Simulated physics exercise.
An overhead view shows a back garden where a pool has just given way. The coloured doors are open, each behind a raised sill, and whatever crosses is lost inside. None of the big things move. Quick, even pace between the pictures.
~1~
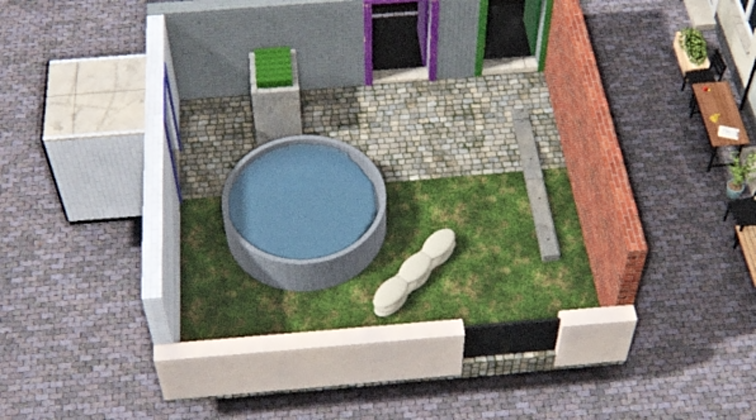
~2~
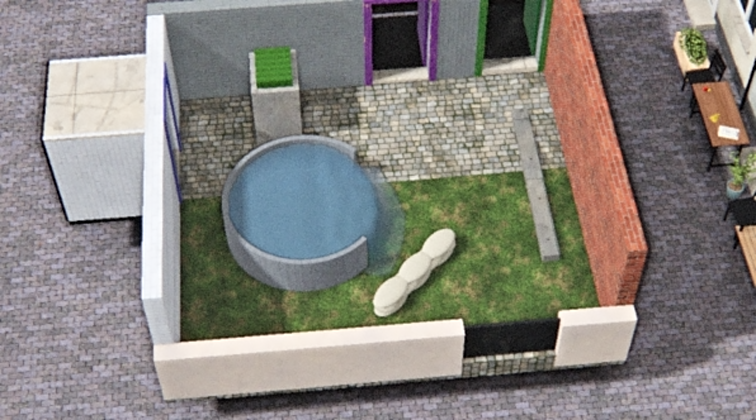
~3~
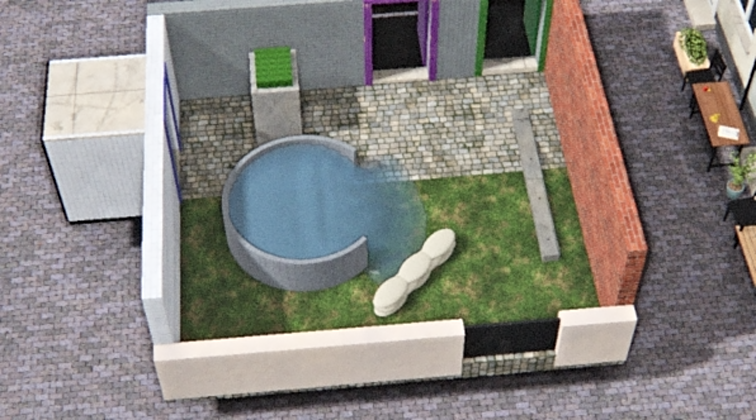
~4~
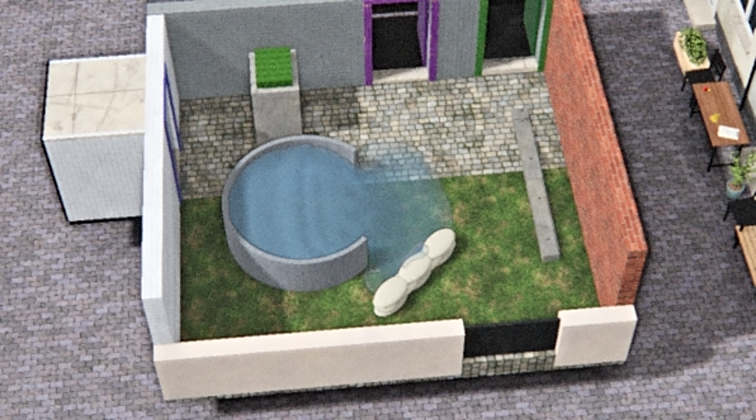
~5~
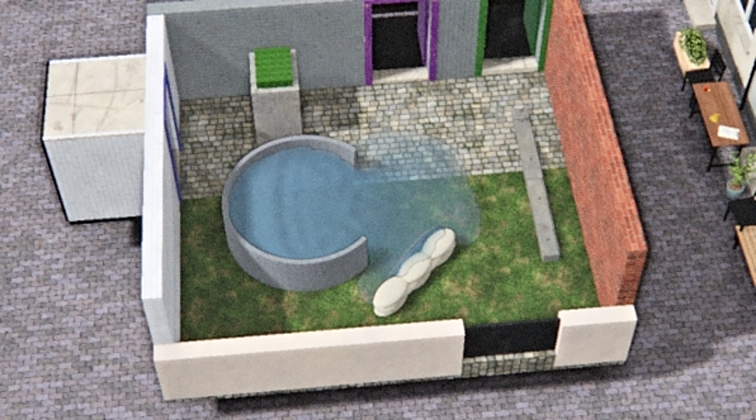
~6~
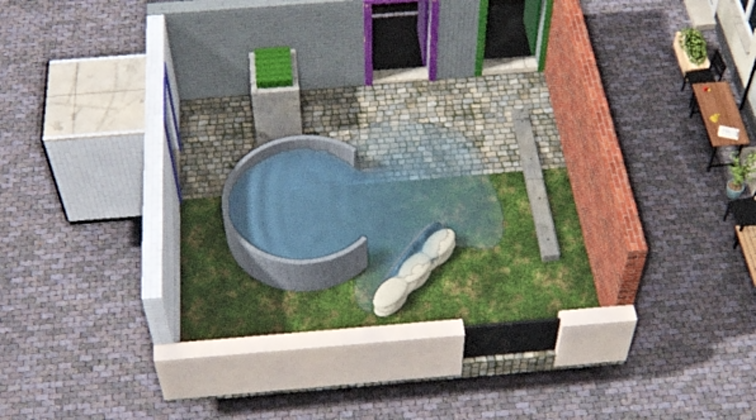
In a walled back garden, a round pool's side gives way and water spreads rightward across grass and paving, around a pale sculpture.
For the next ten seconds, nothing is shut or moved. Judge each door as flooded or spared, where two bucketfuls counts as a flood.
The blue door is spared, the green door is flooded, the purple door is flooded.
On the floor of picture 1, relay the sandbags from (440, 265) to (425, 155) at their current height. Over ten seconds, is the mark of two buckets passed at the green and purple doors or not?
Looks like the green door stays short and the purple door gets too much.
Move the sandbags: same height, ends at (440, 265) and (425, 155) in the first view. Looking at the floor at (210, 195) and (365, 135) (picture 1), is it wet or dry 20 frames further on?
Unflooded, submerged.
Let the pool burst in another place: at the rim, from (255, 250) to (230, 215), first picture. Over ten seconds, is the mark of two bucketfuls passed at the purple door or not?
Purple door: Stays within it.
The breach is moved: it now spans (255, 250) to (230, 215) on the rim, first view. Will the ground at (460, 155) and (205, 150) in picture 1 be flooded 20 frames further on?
Untouched; soaked.
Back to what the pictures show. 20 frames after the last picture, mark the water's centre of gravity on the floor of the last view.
Somewhere near (410, 205).
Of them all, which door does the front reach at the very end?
I'd go with the blue door.
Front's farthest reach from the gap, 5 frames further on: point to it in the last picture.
(511, 98).
A moment on, water covers 35 % of the floor; the blue door not reached, the green door not reached, the purple door wet at the sill, nothing in.
Next, water covers 55 % of the floor; the blue door not reached, the green door under two buckets in, the purple door wet at the sill, nothing in.
Then, water covers 70 % of the floor; the blue door not reached, the green door over two buckets in, the purple door under two buckets in.
Later, water covers 85 % of the floor; the blue door wet at the sill, nothing in, the green door far over two buckets in, the purple door over two buckets in.
In the end, water covers 90 % of the floor; the blue door wet at the sill, nothing in, the green door far over two buckets in, the purple door over two buckets in.
